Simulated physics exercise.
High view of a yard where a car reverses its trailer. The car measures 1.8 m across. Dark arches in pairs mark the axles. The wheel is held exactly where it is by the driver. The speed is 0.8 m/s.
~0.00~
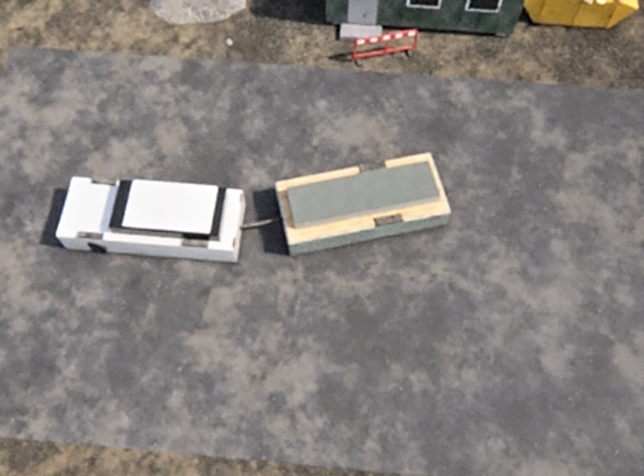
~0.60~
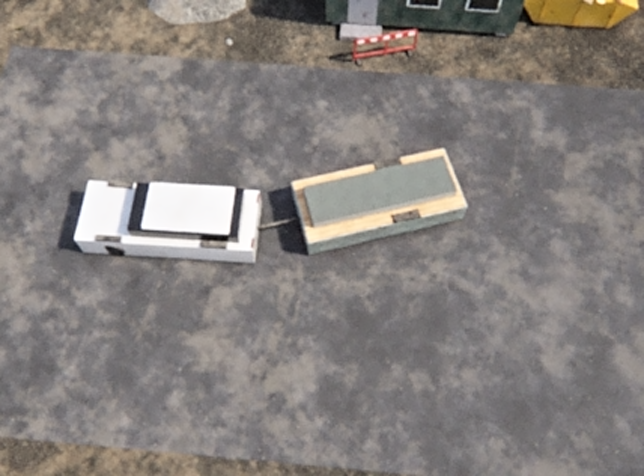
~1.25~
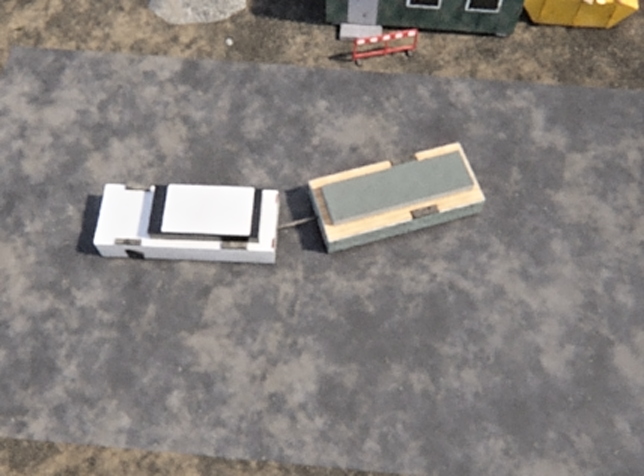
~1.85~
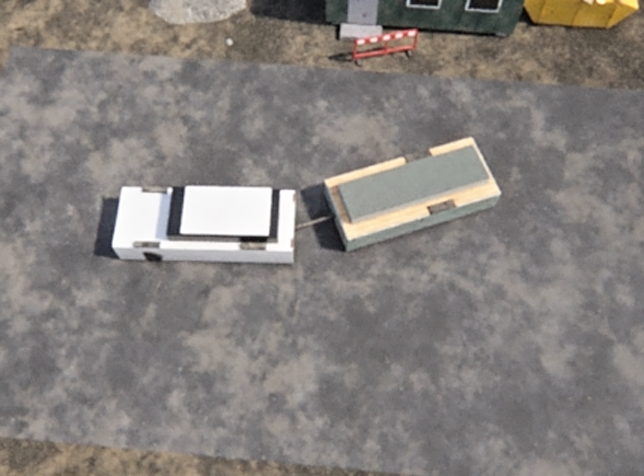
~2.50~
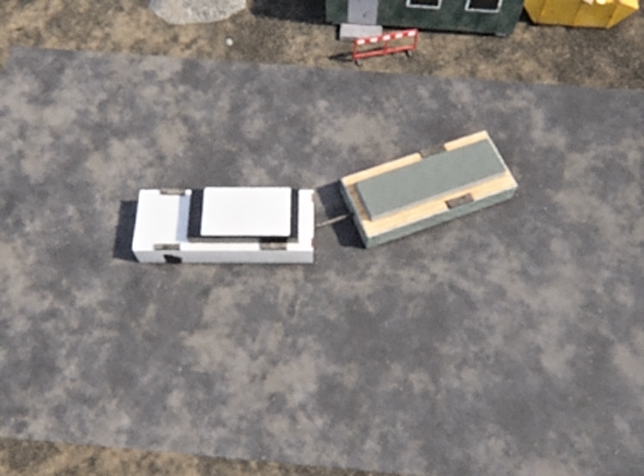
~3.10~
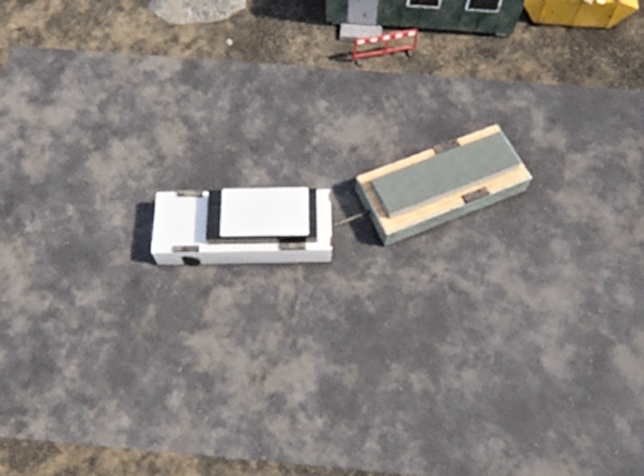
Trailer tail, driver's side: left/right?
Oh, it's cutting across to the right.
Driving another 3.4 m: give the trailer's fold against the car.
35° to its right.
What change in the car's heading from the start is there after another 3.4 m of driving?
Heading change: Around 14°.
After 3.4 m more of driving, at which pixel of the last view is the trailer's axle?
It ends up close to (545, 121).
Then, 5.2 s in, the tail is 27° to the car's right, the car has turned 10° and the trailer's axle is at (508, 148) of the last picture.
Then, 7.3 s in, the tail is 34° to the car's right, the car has turned 15° and the trailer's axle is at (545, 121) of the last picture.
Then, 9.4 s in, the tail is 45° to the car's right, the car has turned 19° and the trailer's axle is at (568, 92) of the last picture.
Then, 11.6 s in, the tail is 60° to the car's right, the car has turned 23° and the trailer's axle is at (577, 65) of the last picture; it has jack-knifed.
